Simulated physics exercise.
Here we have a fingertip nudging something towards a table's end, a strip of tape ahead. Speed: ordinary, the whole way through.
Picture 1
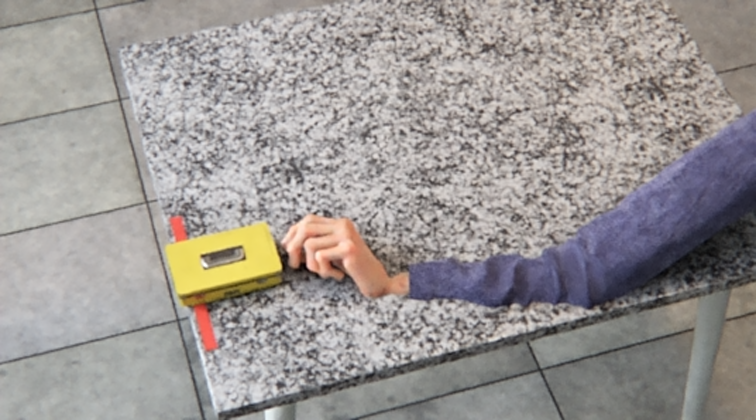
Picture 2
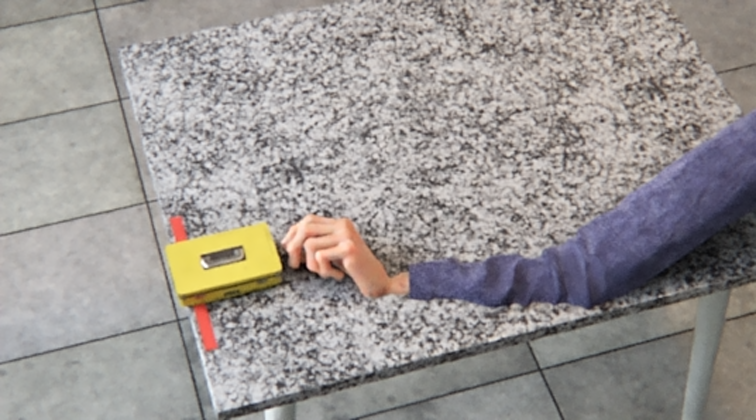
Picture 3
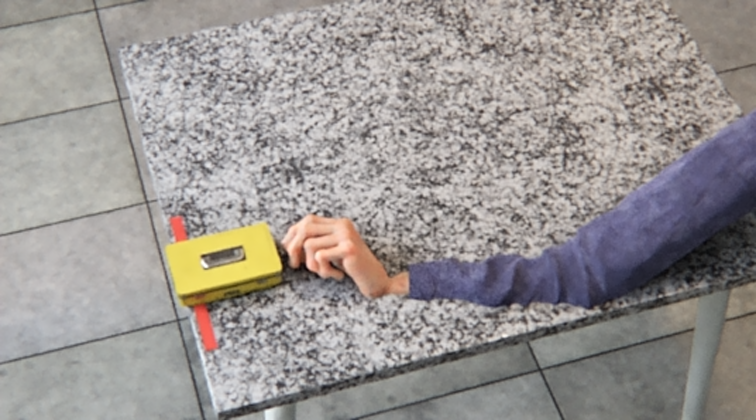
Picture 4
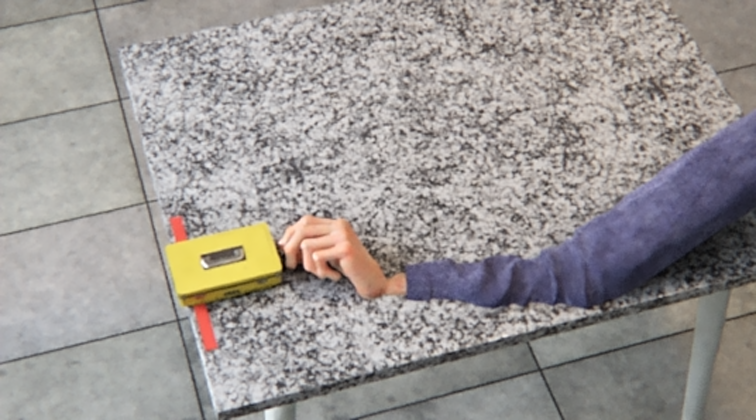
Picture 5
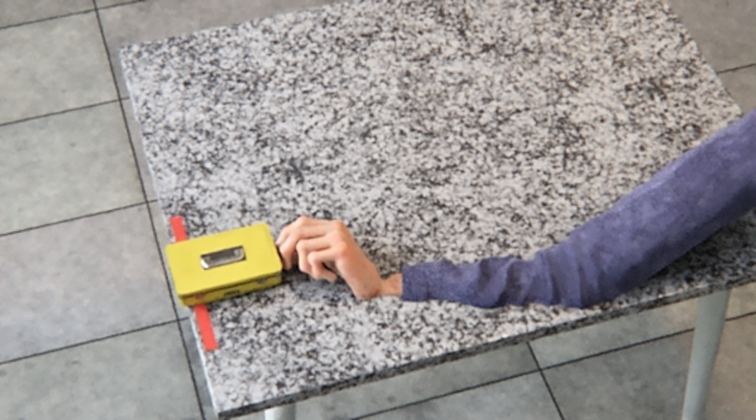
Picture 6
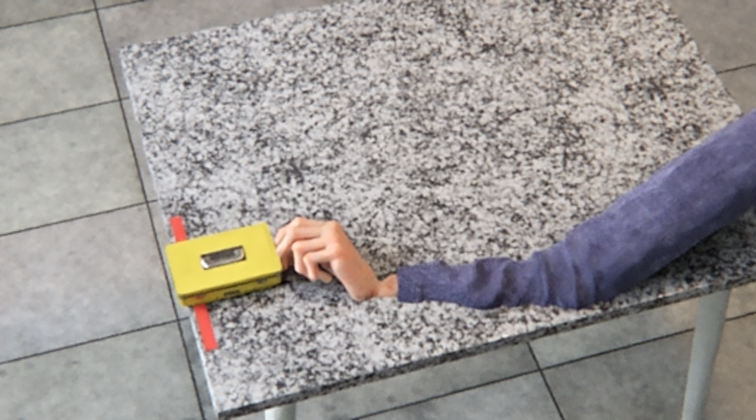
The clip shows a yellow case resting across a strip of red tape near the left edge of a speckled tabletop, staying still while a hand in a purple sleeve at its right side shifts very slightly left.
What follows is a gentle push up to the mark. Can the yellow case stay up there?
The yellow case topples off.
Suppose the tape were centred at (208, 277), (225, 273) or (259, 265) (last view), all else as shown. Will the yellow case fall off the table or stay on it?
Each try in sequence: It leaves the tabletop; it leaves the tabletop; it never leaves the tabletop.
Then, 1.04 s later than the last frame, yellow case on its side near (151, 329).
When it is over, the yellow case falls off the table.
